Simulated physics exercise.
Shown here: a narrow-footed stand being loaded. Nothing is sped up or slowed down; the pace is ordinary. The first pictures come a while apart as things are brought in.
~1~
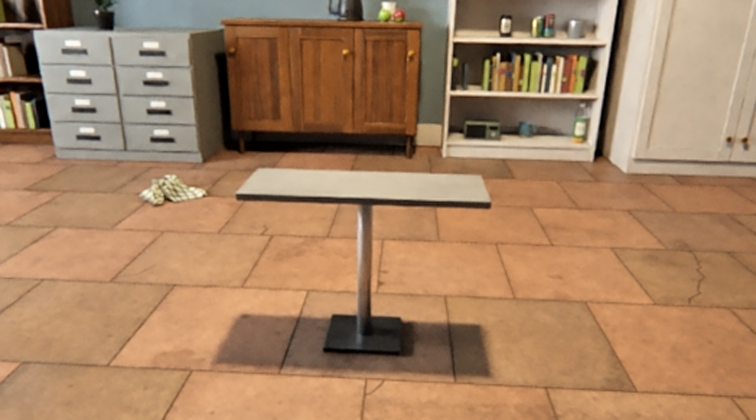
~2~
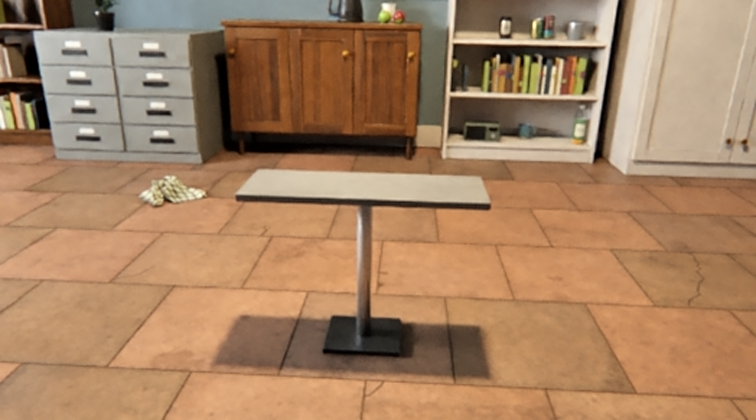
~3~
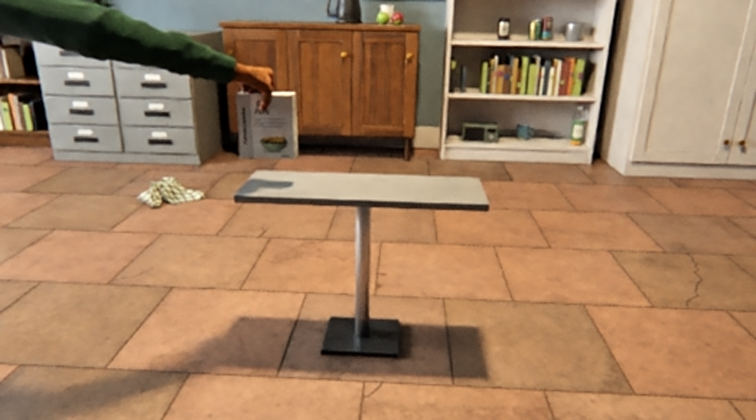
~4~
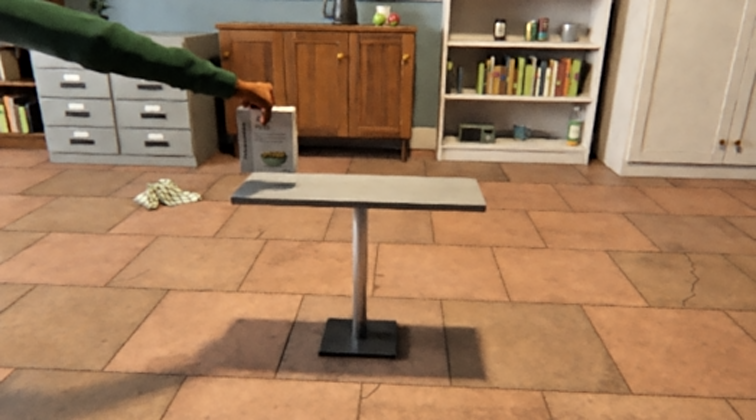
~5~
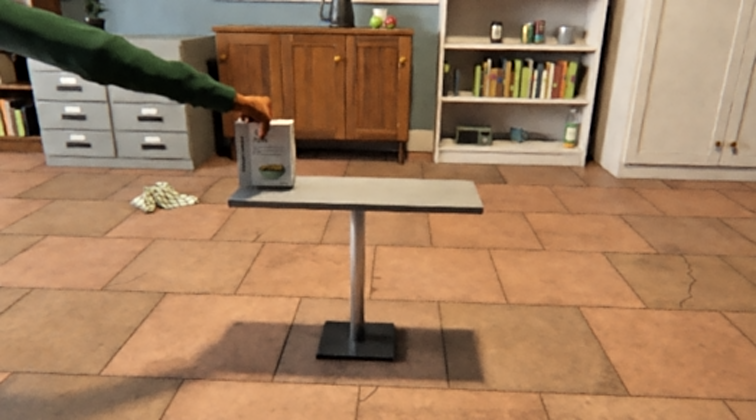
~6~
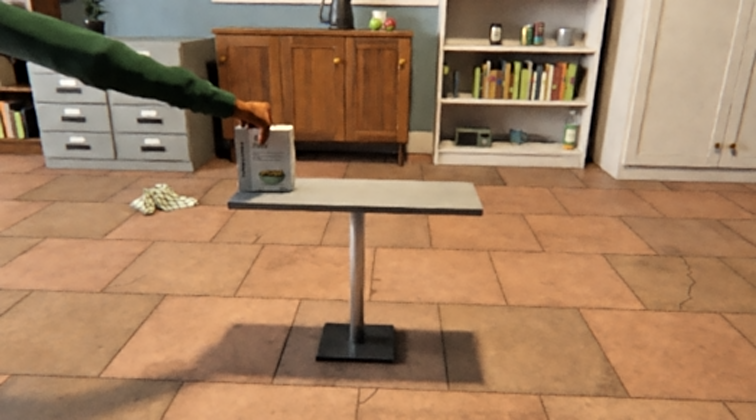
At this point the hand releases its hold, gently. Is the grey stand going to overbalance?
Outcome: The grey stand holds firm.
Then, 0.76 s past the last view, grey stand at rest near (357, 195).
Finally, the grey stand stays flat on its feet, near (357, 195).
